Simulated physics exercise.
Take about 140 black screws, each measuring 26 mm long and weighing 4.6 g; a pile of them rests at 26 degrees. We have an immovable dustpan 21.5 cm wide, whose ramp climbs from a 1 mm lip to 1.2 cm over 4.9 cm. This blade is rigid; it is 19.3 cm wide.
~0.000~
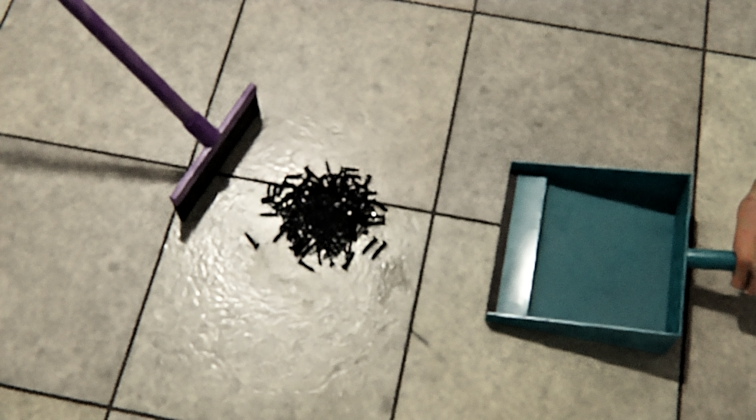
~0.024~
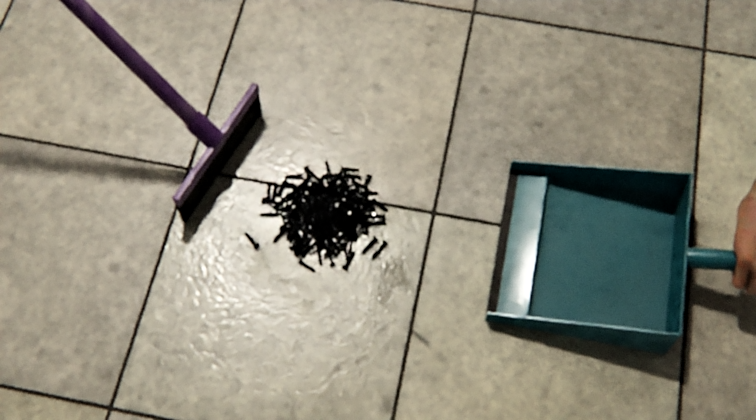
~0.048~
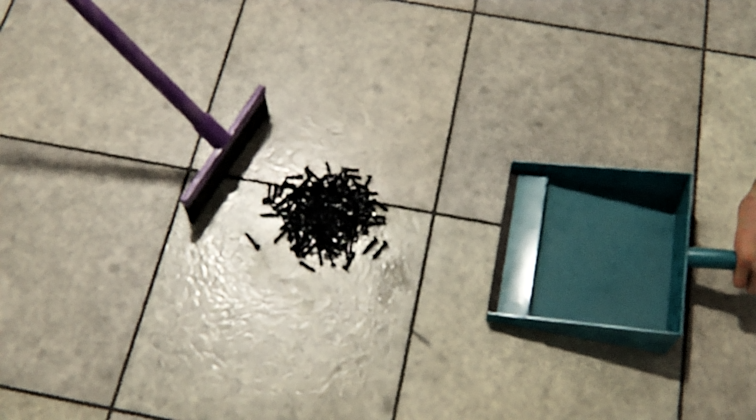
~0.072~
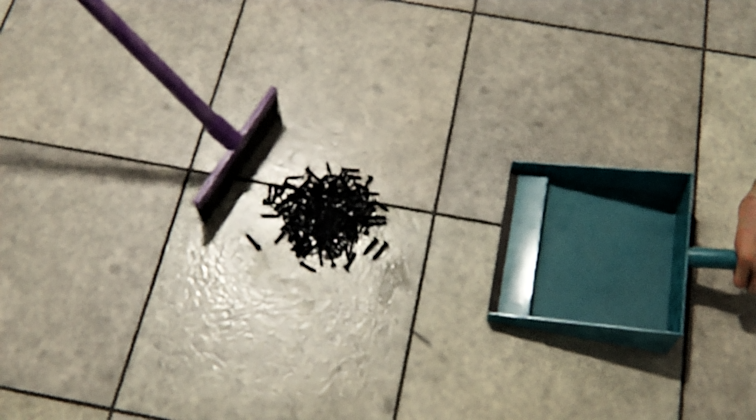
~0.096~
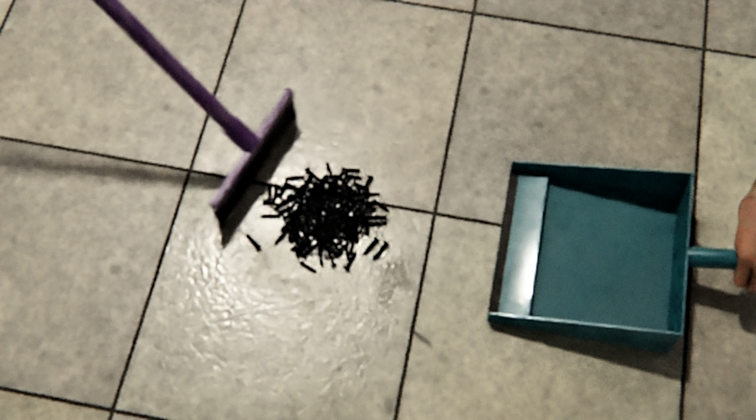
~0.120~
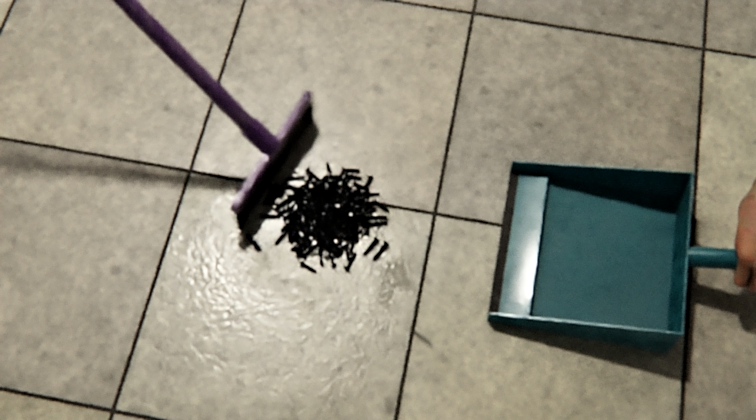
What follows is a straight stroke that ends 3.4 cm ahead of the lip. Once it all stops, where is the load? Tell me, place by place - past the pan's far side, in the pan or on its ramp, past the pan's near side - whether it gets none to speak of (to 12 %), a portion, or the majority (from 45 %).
Far side: None to speak of; pan: A portion; near side: None to speak of.
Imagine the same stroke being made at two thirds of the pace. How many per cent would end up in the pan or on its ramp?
Then near 10 in a hundred.
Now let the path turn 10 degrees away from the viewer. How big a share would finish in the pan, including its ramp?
In that case around 10 per cent.
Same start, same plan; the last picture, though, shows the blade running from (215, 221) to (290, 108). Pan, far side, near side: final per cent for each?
Split: Pan = 25, far = 0, near = 30.
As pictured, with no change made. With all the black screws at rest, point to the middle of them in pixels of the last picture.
My guess is close to (489, 268).
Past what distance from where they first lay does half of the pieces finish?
22 cm or thereabouts.
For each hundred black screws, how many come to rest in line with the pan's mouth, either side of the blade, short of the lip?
60 per cent.
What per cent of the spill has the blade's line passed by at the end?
25 %.
After 0.25 s, middle of the blade 17 cm from the lip; 0 % over the lip, far side 0 %, near side 0 %.
After 0.33 s, middle of the blade 9 cm from the lip; 0 % over the lip, far side 0 %, near side 0 %.
After 0.55 s, middle of the blade 6 cm from the lip; 35 % over the lip, far side 0 %, near side 5 %.
In the end, at 1.4 s, far side 0 %, pan 35 %, near side 5 %, in front of the lip or behind the blade 60 %.
